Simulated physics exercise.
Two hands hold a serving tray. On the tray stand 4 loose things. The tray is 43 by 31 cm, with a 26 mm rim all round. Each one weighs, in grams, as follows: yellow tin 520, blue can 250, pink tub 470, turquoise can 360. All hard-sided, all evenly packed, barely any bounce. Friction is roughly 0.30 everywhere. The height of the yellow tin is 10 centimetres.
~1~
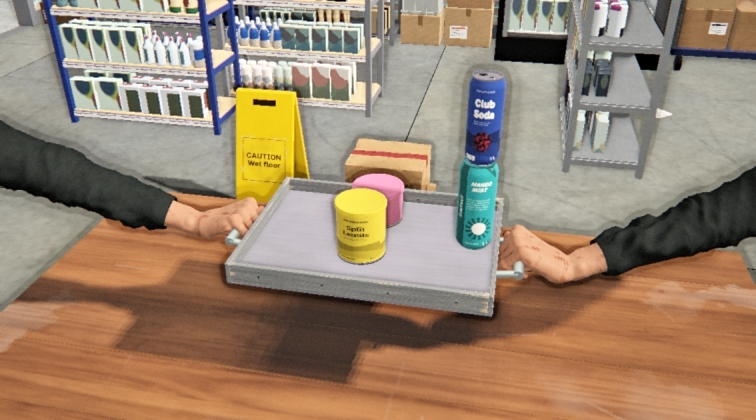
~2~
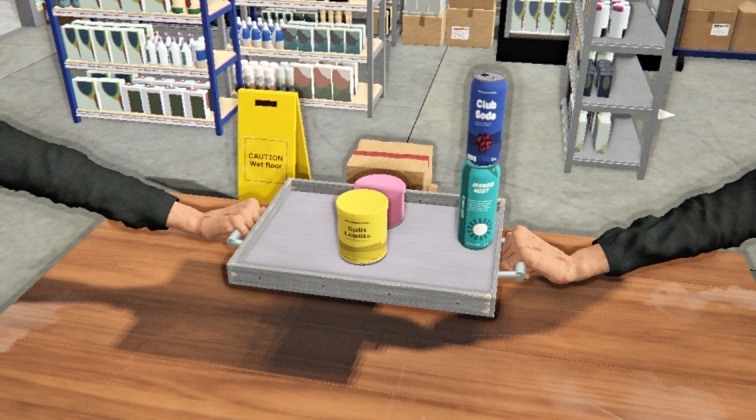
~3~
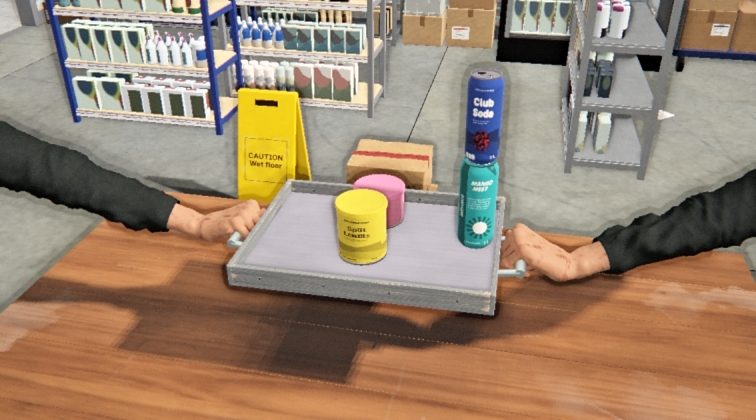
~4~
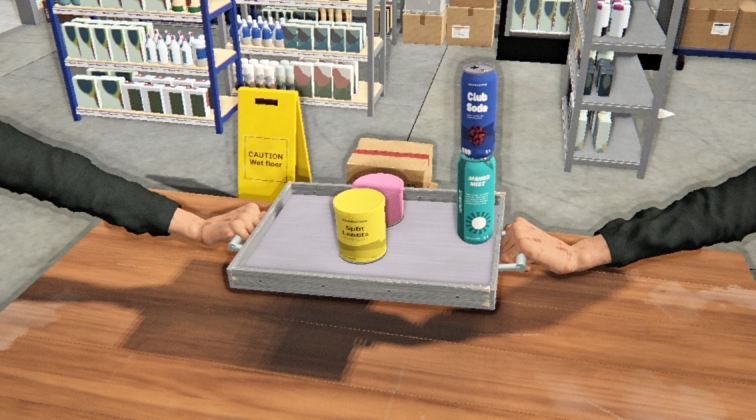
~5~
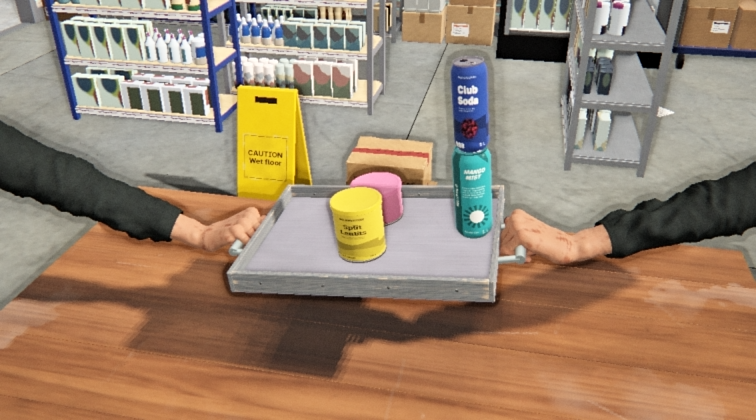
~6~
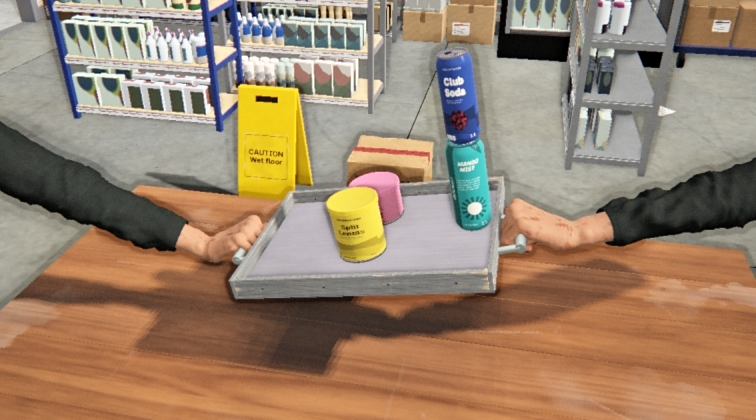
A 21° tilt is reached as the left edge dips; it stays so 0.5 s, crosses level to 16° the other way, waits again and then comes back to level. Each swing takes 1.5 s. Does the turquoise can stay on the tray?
Yes.
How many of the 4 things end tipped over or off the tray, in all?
Tally: 2.
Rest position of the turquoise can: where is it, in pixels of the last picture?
Around pixel (440, 265).
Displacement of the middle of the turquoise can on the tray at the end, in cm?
Some 16 cm.
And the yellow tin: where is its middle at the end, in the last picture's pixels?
Its centre ends close to (275, 221) in the last view.
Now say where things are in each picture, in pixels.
The first picture shows tray level; turquoise can (476, 203); yellow tin (361, 227).
The second picture shows tray level; yellow tin (362, 227).
The third picture shows tray at 1°, left edge down; blue can (484, 118).
The fourth picture shows tray at 3°, left edge down; yellow tin (361, 226); blue can (478, 112).
The fifth picture shows tray at 6°, left edge down; pink tub (377, 200); yellow tin (359, 225).
The sixth picture shows tray at 11°, left edge down; turquoise can (469, 183); blue can (458, 97).
Then, 0.70 s past the last view, tray at 21°, left edge down; turquoise can on its side near (390, 205); blue can upside down; yellow tin shifted 5 cm.
Then, 2.50 s past the last view, tray at 14°, right edge down; turquoise can on its side near (362, 215); blue can upside down; yellow tin shifted 16 cm.
Finally, on their side or leaning hard on the tray, blue can and turquoise can; not toppled but over 5 cm from the start, yellow tin and pink tub. In the last view, turquoise can near (440, 265).
